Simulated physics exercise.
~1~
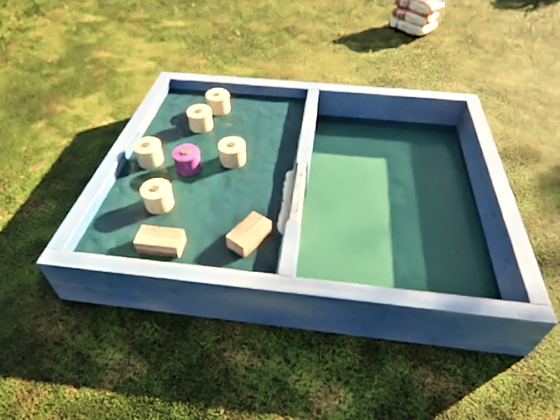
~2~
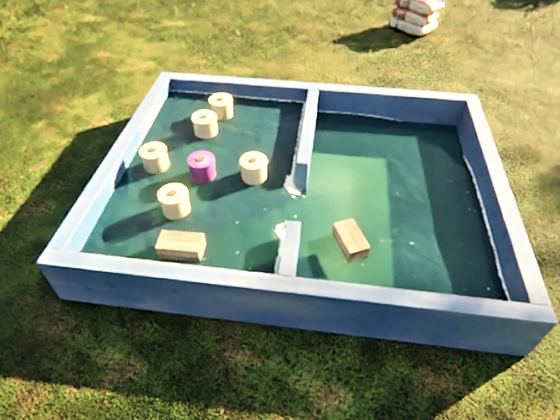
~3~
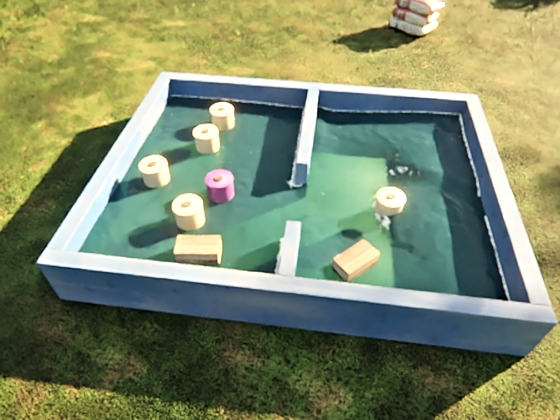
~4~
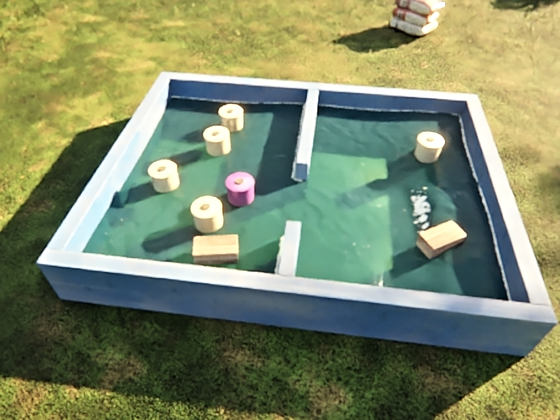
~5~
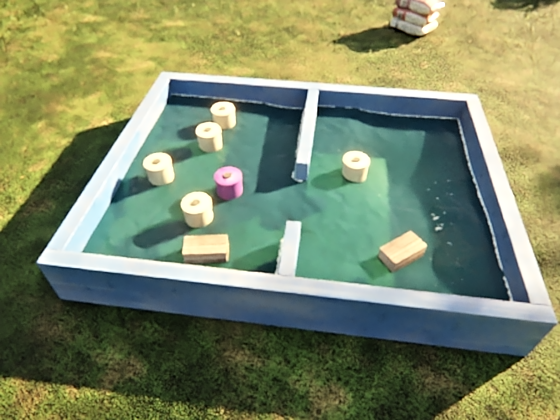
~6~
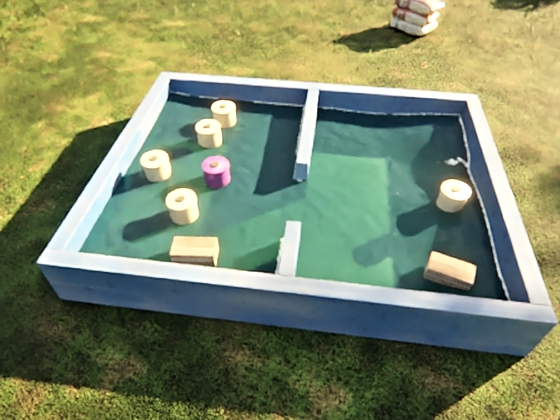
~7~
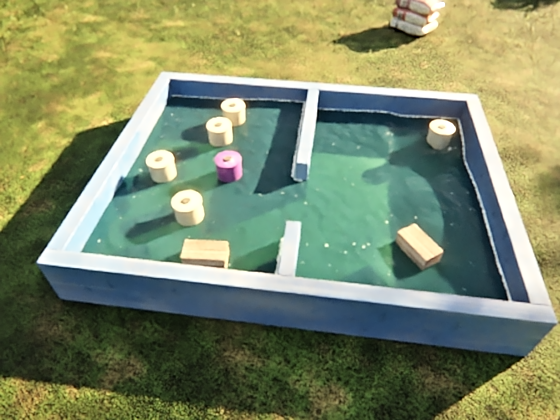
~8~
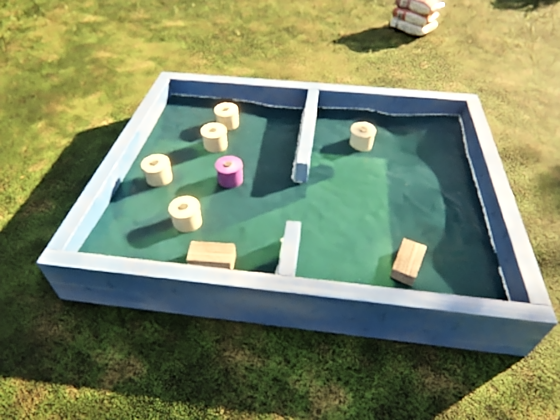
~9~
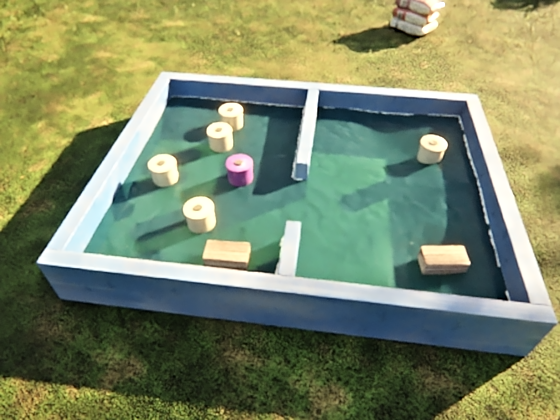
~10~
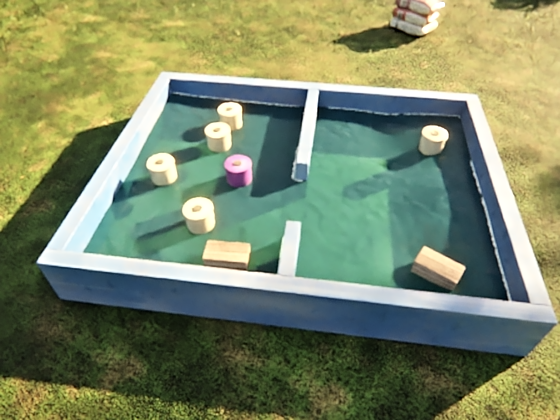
A wooden block and a cream tub float through the divider gap and drift around the right side, others staying left.
